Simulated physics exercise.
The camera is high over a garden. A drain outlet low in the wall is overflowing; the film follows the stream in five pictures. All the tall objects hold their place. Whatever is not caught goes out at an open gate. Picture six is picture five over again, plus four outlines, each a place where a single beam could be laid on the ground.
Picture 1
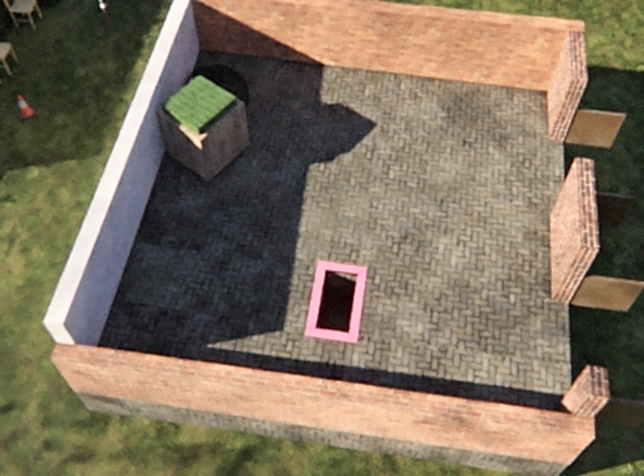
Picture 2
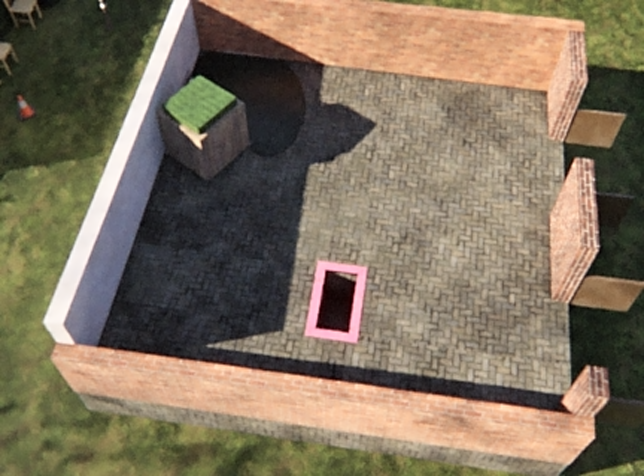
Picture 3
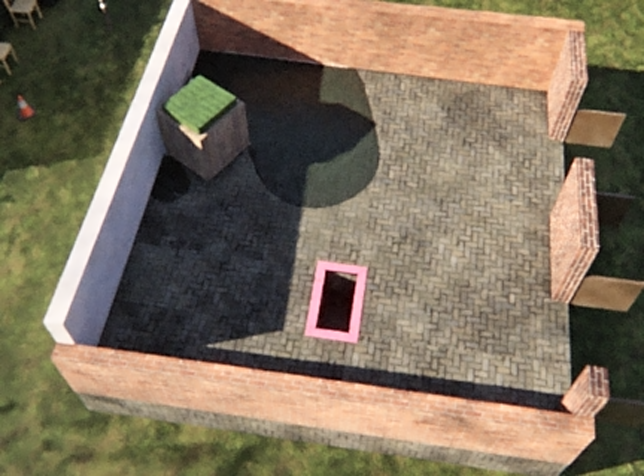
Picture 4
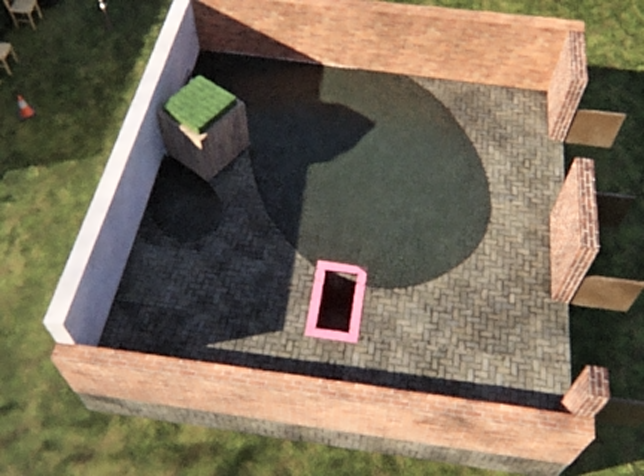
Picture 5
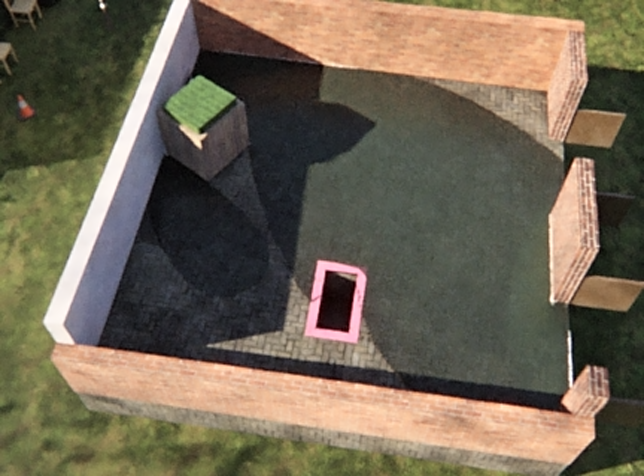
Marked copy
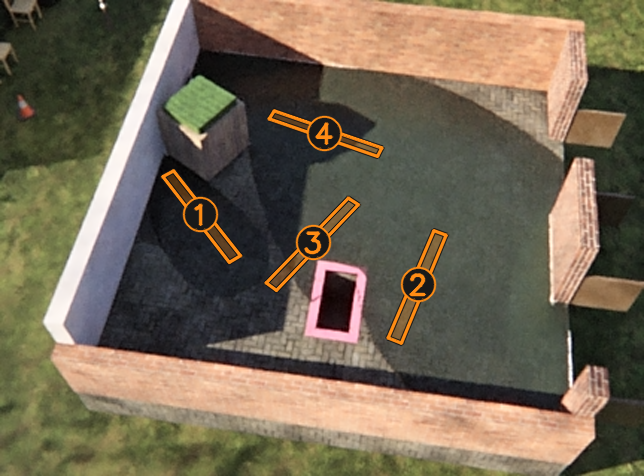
In a walled, paved yard seen from above, a dark patch like water appeared beside a grass-topped block, spread right and down across the paving, and reached the pink-framed opening and the right-hand side.
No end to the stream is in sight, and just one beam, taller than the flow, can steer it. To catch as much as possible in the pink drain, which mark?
Use place 2.
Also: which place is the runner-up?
4.
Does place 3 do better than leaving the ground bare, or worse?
Worse.
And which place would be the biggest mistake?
Here it is place 3.
On the marked copy, 1 from (168, 173) to (234, 259); 2 from (394, 340) to (439, 232); 3 from (271, 286) to (353, 201); 4 from (271, 114) to (379, 152).
Choosing 1, about 8 % of the stream runs into the pink drain, about 92 % out by the gates.
Choosing 2, about 18 % of the stream runs into the pink drain, about 82 % out by the gates.
Choosing 3, next to none of the stream runs into the pink drain, about 100 % out by the gates.
Choosing 4, about 11 % of the stream runs into the pink drain, about 88 % out by the gates.
